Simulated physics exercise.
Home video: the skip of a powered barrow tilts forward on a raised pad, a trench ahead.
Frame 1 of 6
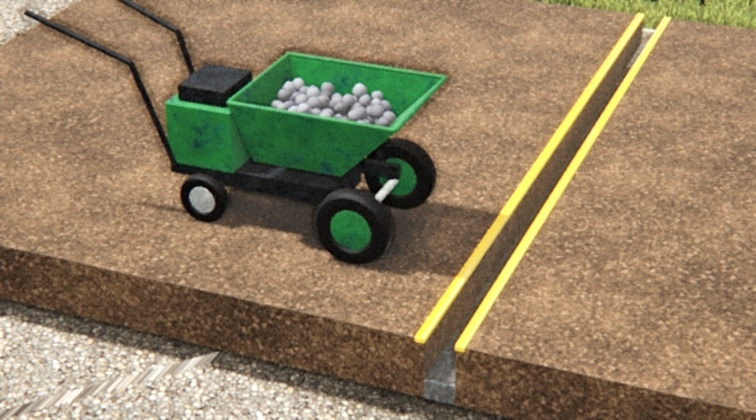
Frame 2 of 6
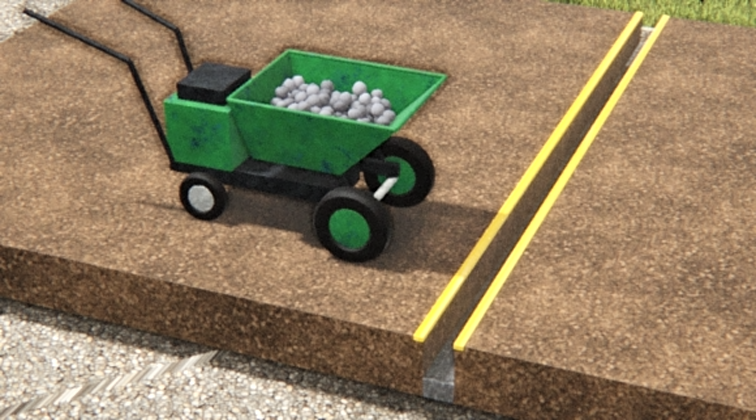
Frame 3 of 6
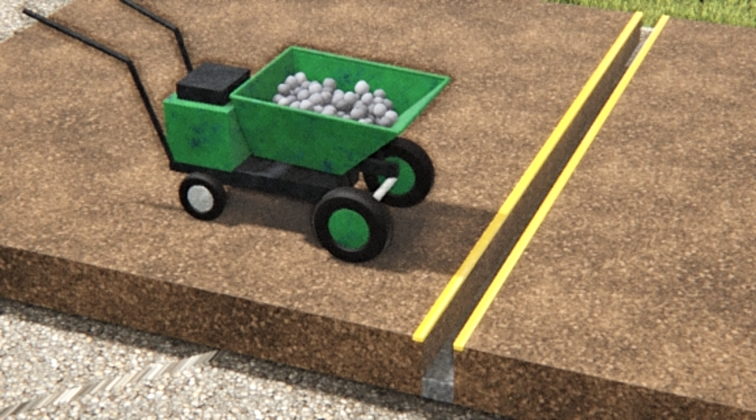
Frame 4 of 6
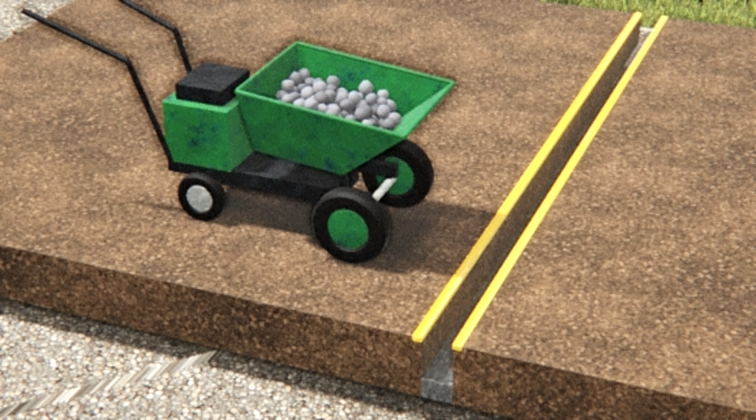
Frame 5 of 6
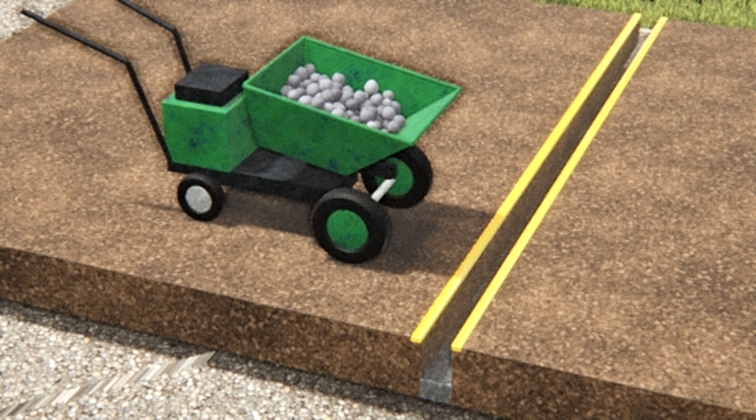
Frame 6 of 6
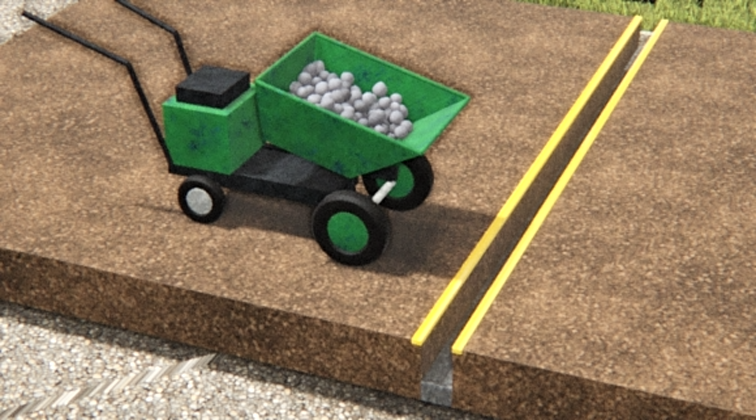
The clip opens on a green barrow with black handles, its skip level and loaded with round grey cobbles, standing on a brown pad before a narrow, yellow-edged trench. The skip starts tilting forward slightly, then leans more clearly toward the trench, its front lip lowering while the wheels stay put.
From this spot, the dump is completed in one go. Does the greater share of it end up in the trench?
No.
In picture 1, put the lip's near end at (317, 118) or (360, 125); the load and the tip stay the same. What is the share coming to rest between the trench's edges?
The shares come out close to 40 and 60 per cent, in that order.
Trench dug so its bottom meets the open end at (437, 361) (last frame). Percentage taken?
30 %.
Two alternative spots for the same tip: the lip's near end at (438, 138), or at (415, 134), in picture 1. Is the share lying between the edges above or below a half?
Spot 1 gives the minor portion, spot 2 gives the minor portion.
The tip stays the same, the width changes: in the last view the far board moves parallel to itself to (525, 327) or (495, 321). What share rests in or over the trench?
First case 100 %, second case 60 %.
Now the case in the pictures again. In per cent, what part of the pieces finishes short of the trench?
Around 0 %.
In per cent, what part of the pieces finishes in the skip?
About 0 per cent.
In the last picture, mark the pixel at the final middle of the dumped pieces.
Centre at rest: Close to (543, 261).
Soon, skip tipped steeply; all in the skip.
A while on, skip tipped steeply; most in the skip; a small part in or heaped over the trench; a small part beyond it; a stray few falling.
Towards the end, skip tipped right over; a small part in the skip; about a quarter in or heaped over the trench; about two thirds beyond it.
Finally, skip tipped right over; about a third in or heaped over the trench; about two thirds beyond it.
